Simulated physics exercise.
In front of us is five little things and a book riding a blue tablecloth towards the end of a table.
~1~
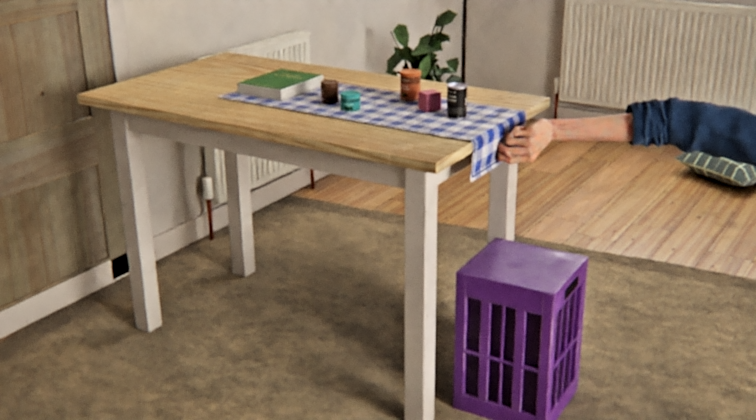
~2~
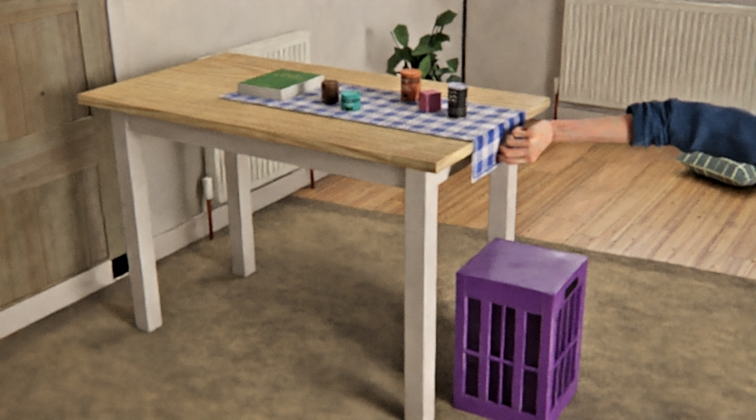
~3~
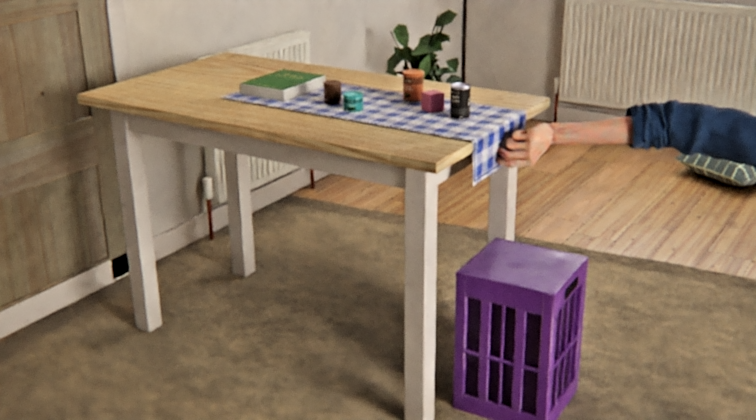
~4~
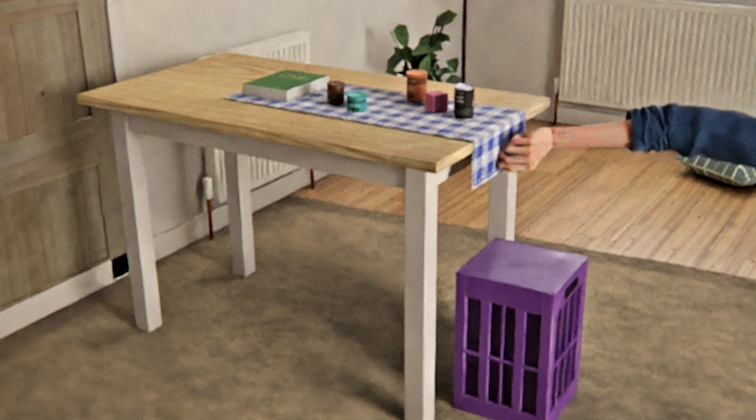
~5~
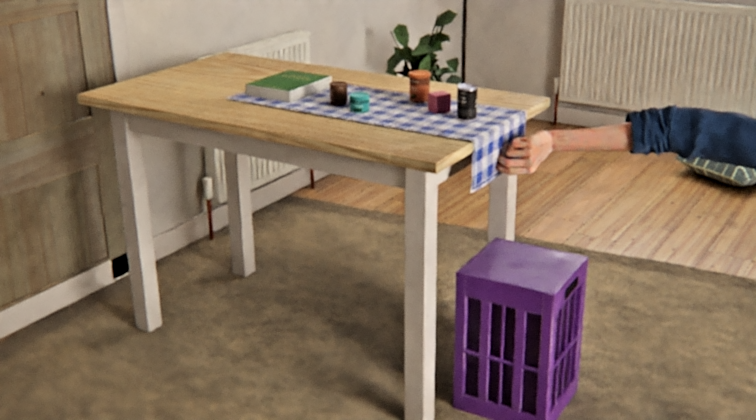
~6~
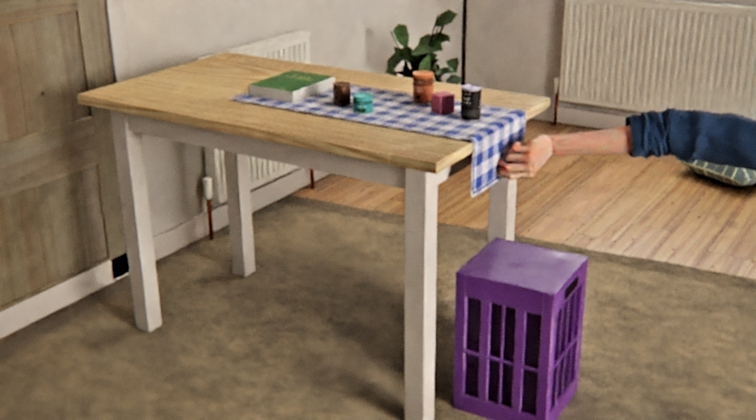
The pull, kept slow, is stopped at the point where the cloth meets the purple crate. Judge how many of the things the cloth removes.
The tally of dropped things is two.
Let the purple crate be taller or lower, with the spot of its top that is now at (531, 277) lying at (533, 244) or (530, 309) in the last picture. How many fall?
In that case 1 and 3.
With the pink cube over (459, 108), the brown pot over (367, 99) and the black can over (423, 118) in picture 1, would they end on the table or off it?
The pink cube ends up off, the brown pot ends up on top and the black can ends up off.
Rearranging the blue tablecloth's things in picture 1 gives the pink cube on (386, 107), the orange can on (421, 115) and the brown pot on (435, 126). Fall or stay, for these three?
The pink cube keeps its place on top, the orange can falls, the brown pot comes down.
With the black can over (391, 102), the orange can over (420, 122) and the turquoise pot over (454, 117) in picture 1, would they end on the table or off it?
So, the black can makes it through, the orange can ends up down, the turquoise pot ends up down.
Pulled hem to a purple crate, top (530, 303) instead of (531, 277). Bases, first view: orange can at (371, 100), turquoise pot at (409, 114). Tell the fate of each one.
Outcome for the orange can: It stays. Outcome for the turquoise pot: It is lost.
Soon after, hem near (499, 217); black can gone.
Then, hem on the crate; black can and pink cube gone.
At rest, hem on the crate; black can and pink cube gone. The count of fallen things is two.
